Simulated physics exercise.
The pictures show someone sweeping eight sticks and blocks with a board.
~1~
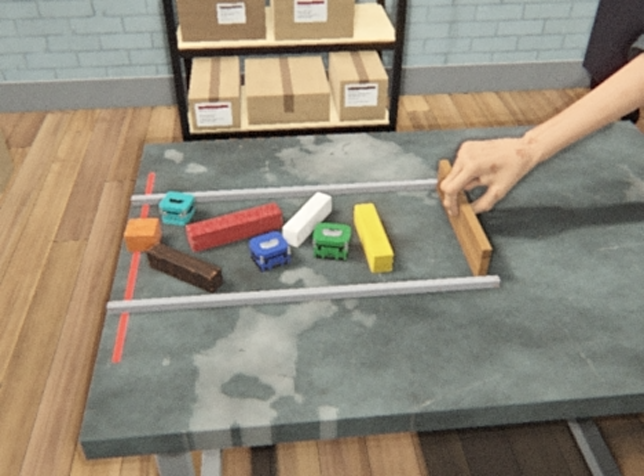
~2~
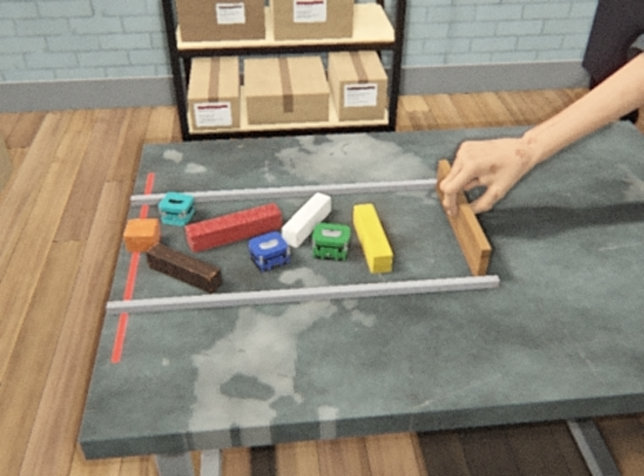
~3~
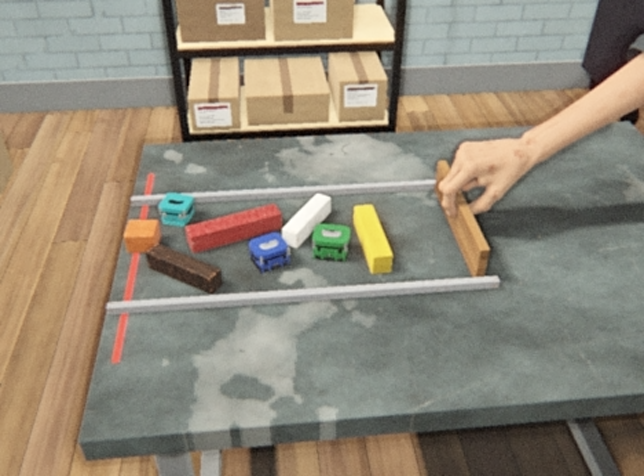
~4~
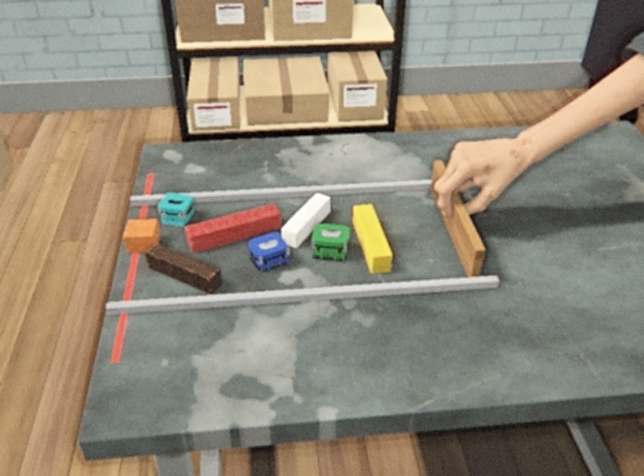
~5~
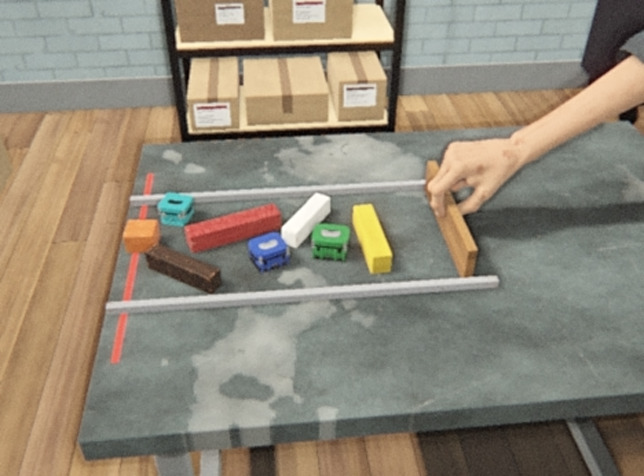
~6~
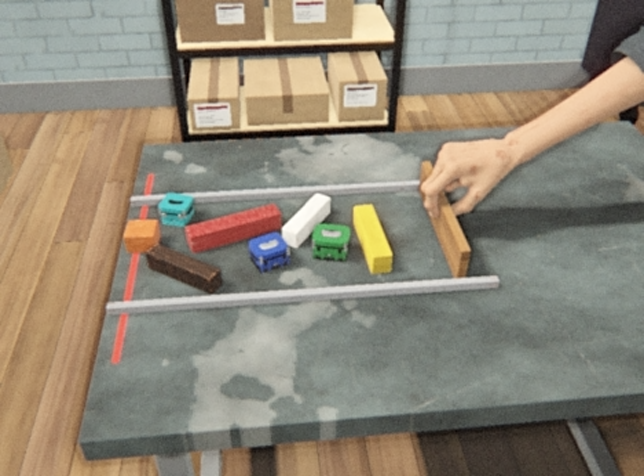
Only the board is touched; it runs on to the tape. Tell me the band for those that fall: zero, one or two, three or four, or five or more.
The number that fall off is five or more.
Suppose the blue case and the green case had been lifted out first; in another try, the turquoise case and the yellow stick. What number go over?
5 in the first case, 5 in the second.
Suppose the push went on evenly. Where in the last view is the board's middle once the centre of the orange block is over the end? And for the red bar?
Its middle is around (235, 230) and around (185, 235).
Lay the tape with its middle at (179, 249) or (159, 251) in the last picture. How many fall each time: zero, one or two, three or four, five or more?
The falls would be either three or four; three or four.
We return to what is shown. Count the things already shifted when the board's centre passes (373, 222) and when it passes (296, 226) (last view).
The counts are 1 and 5.
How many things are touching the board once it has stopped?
1 of them.
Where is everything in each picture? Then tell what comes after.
In the first picture, orange block (143, 235); turquoise case (178, 209); black bar (185, 268); board (461, 216); tape (137, 251).
In the second picture, turquoise case (177, 209); board (460, 216).
In the third picture, black bar (184, 268); white bar (307, 220).
In the fourth picture, orange block (142, 236); red bar (234, 228).
In the fifth picture, turquoise case (177, 210); green case (331, 242).
In the sixth picture, orange block (142, 236); turquoise case (177, 210); black bar (184, 268); board (442, 217); tape (136, 252).
A little later, none off yet; orange block at rest near (142, 236); turquoise case at rest near (177, 210); black bar at rest near (184, 268).
Next, none off yet; orange block shifted about its own width near (122, 234); turquoise case shifted a little near (168, 208); black bar shifted a little near (173, 277).
When it is over, the number that fall off is five or more; down, green case, white bar, blue case, red bar, black bar, turquoise case and orange block.
